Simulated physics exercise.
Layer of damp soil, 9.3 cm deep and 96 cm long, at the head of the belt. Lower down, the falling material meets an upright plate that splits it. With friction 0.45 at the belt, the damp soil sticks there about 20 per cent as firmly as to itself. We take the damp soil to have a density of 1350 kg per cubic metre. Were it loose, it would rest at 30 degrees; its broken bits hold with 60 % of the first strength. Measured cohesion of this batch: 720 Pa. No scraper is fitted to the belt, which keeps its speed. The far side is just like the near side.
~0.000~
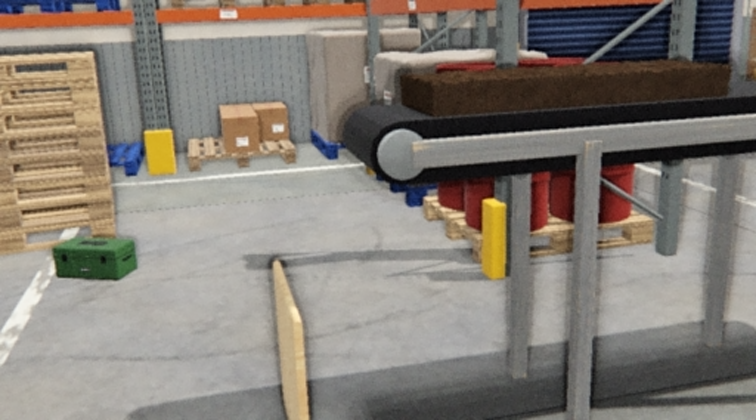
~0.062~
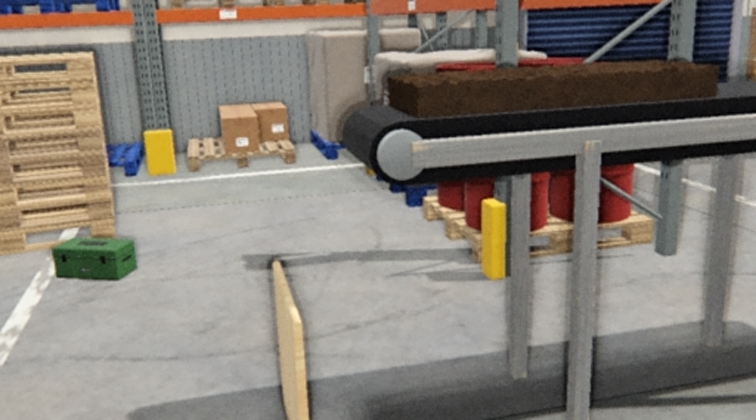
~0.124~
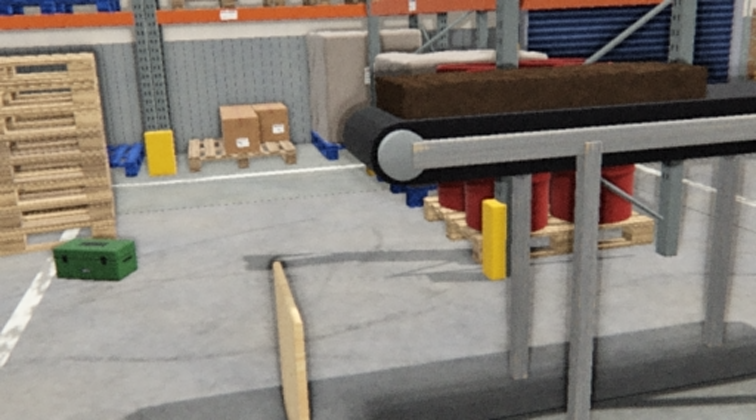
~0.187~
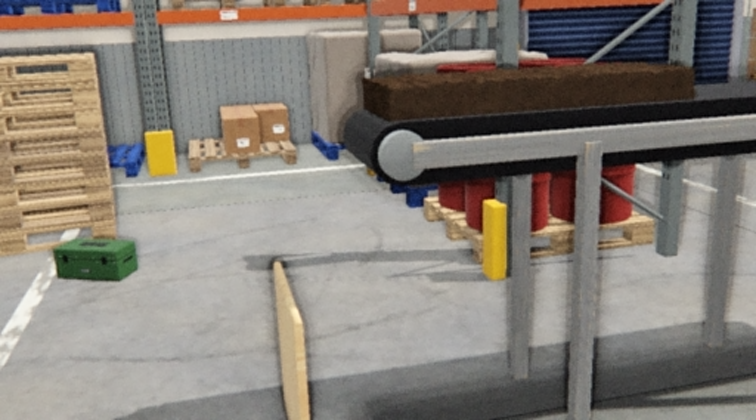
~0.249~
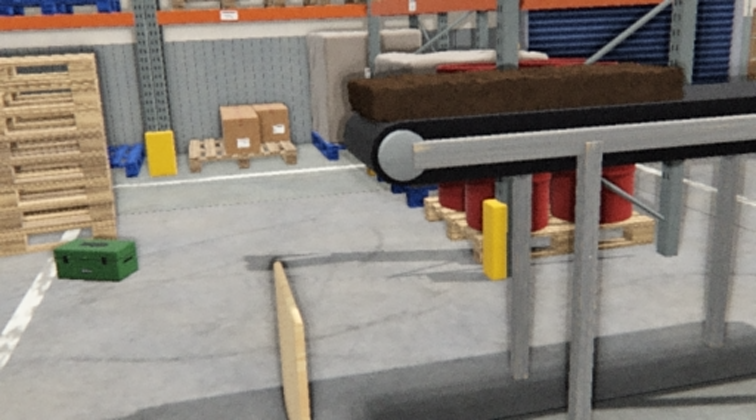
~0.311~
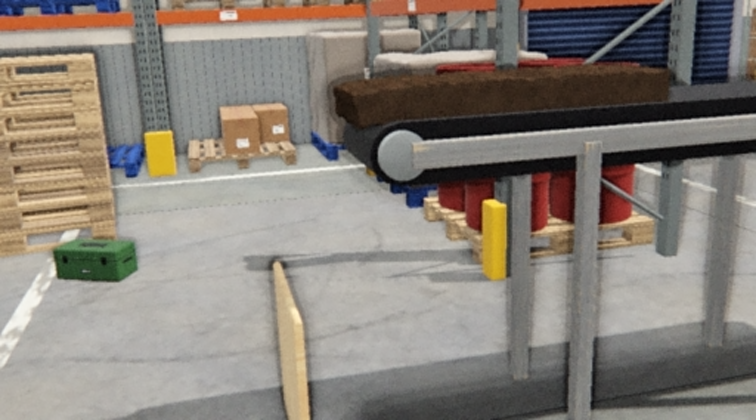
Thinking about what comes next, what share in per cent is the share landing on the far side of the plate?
It should be roughly 46 %.
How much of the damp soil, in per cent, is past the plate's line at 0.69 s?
Near 5 %.
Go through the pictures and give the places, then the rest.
The first frame shows foremost bit of the damp soil at (433, 94).
The second frame shows foremost bit of the damp soil at (418, 95).
The third frame shows foremost bit of the damp soil at (404, 96).
The fourth frame shows foremost bit of the damp soil at (389, 113), 3 % of it past the top of the roller, in one piece.
The fifth frame shows foremost bit of the damp soil at (373, 99), 7 % of it past the top of the roller, in one piece.
The sixth frame shows foremost bit of the damp soil at (356, 103), 11 % of it past the top of the roller, in one piece.
After 0.69 s, 5 % is beyond the plate's line.
After 1.15 s, 22 % is beyond the plate's line.
After 1.60 s, 35 % is beyond the plate's line.
After 2.06 s, 46 % is beyond the plate's line.
After 3.35 s, 46 % is beyond the plate's line.
